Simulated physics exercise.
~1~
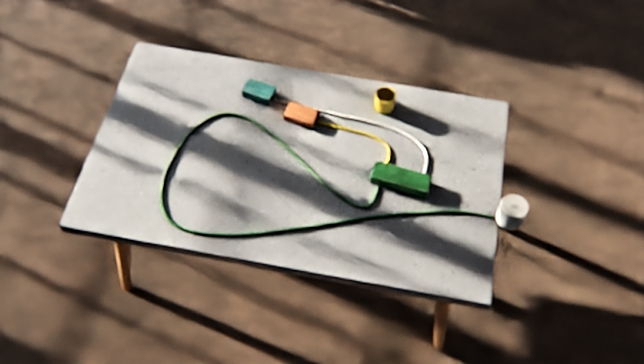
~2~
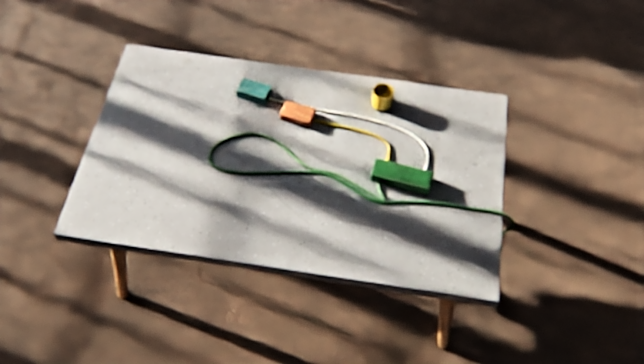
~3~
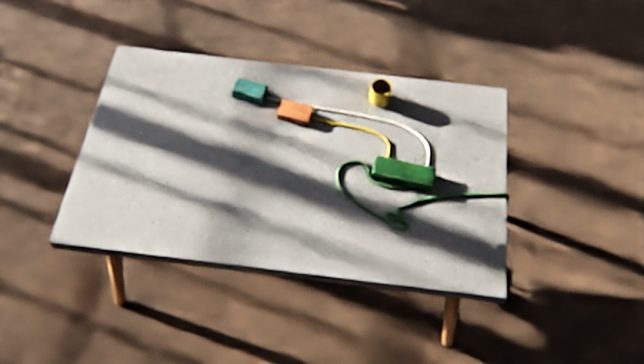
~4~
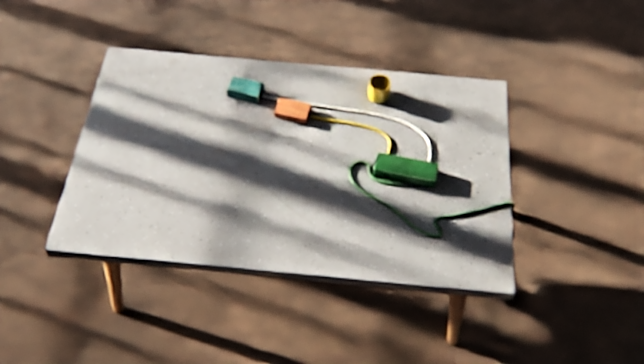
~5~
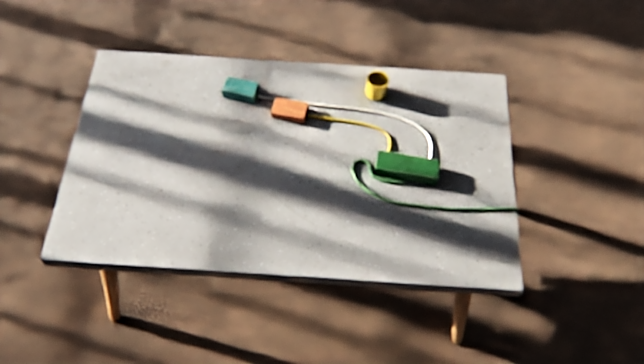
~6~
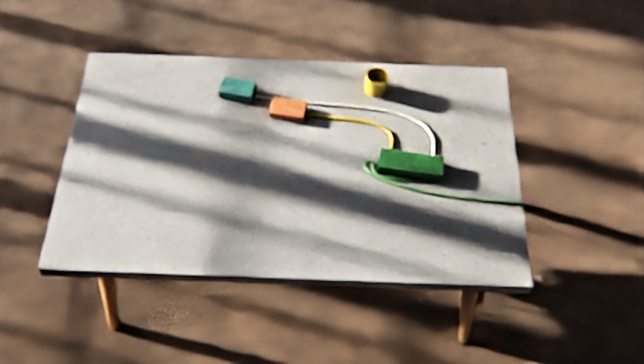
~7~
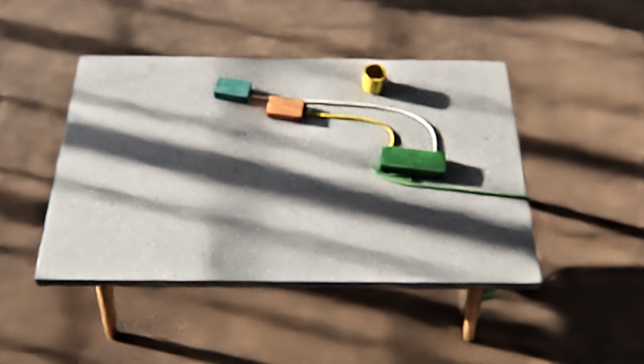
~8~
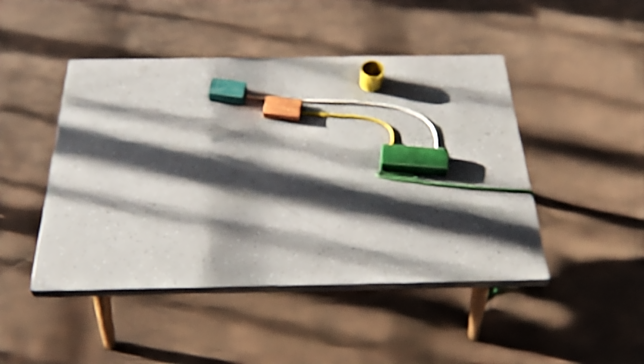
On a grey table, a white object drops off the right edge, pulling a green cable taut.
